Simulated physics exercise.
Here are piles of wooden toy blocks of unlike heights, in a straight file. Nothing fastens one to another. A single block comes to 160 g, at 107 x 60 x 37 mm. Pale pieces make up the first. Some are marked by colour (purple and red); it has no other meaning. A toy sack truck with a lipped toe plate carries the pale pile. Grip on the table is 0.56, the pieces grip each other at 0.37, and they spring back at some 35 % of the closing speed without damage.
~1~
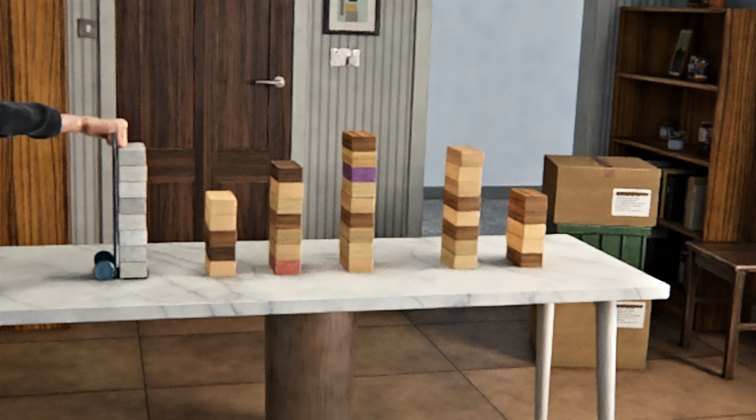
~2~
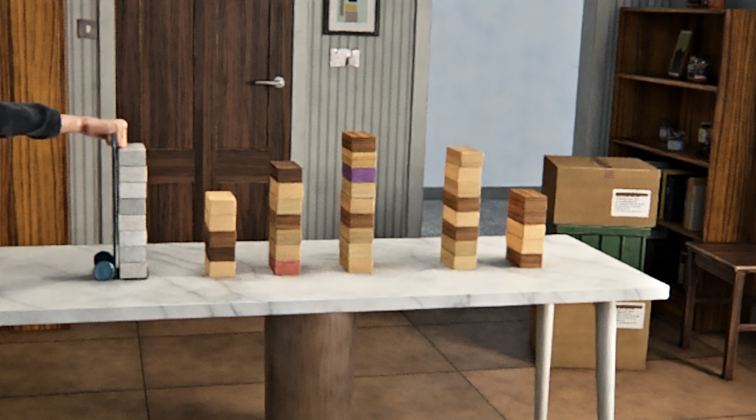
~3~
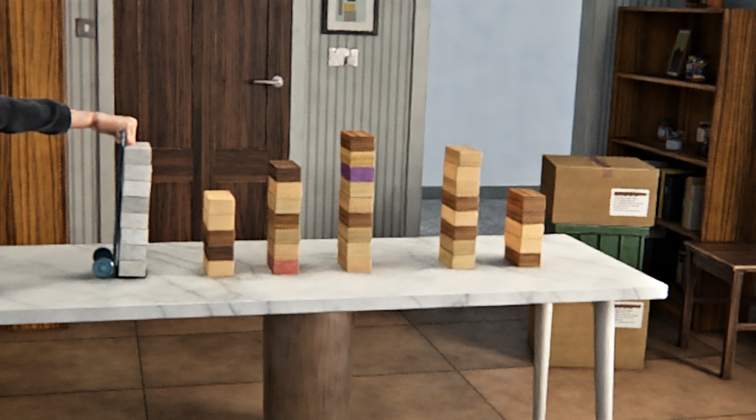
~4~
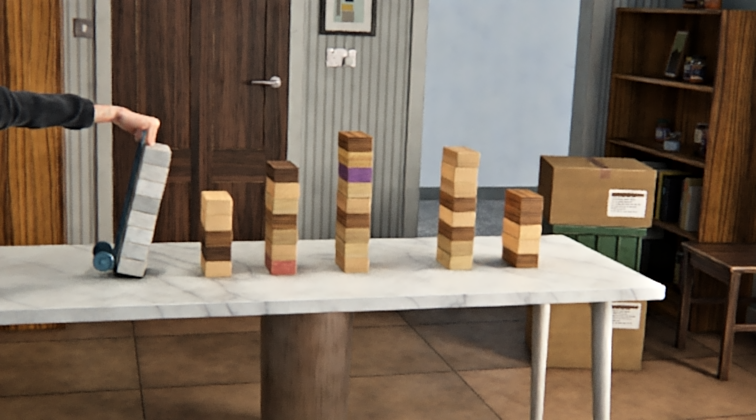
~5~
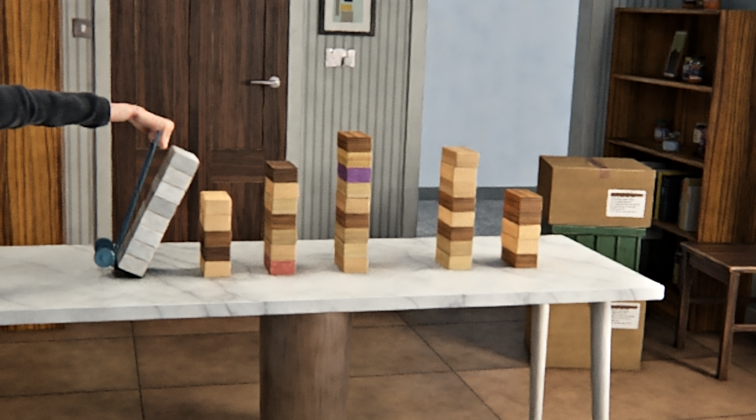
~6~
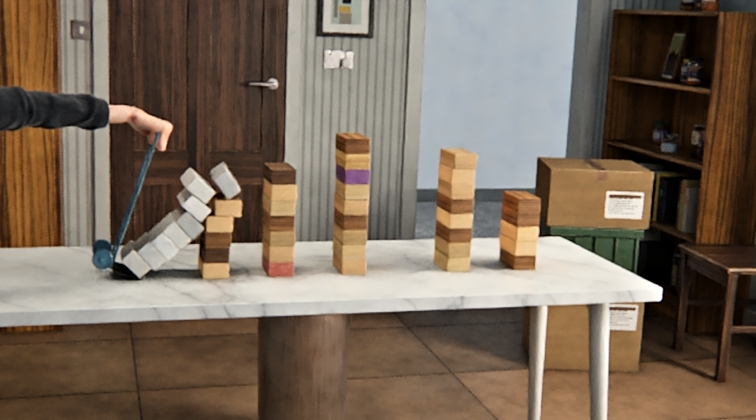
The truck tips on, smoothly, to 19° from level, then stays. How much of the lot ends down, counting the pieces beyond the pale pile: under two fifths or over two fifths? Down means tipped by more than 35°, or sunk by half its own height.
It comes to more than two fifths.
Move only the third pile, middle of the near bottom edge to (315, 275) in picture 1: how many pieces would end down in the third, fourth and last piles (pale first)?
In that case third 0, fourth 0, last 0.
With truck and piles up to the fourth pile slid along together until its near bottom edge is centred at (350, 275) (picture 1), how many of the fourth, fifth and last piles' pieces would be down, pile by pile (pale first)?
Then fourth 9, fifth 7, last 4.
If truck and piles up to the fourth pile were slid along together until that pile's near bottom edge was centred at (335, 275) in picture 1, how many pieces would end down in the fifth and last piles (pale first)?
Then fifth 7, last 2.
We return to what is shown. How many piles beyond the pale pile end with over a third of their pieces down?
5 of them.
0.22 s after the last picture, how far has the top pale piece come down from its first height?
Some 8 cm lower.
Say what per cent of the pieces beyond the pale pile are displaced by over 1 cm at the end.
Shifted: 90 per cent.
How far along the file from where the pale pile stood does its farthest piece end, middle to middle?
About 42 cm.
Then, 0.22 s after the last picture, 8 of the pale pile down; 1 of the 34 other blocks down.
Then, 0.66 s after the last picture, 8 of the pale pile down; 10 of the 34 other blocks down; purple block leaning 7°.
Then, 1.10 s after the last picture, 7 of the pale pile down; 23 of the 34 other blocks down; purple block leaning 17°, 13 cm lower.
Then, 1.66 s after the last picture, 7 of the pale pile down; 30 of the 34 other blocks down; purple block leaning 32°, 15 cm lower.
By the end, 7 of the pale pile down; 30 of the 34 other blocks down; purple block leaning 32°, 15 cm lower; red block unmoved. That is 88 per cent. As the last picture would show them, middles, purple block near (463, 232), red block near (279, 264).
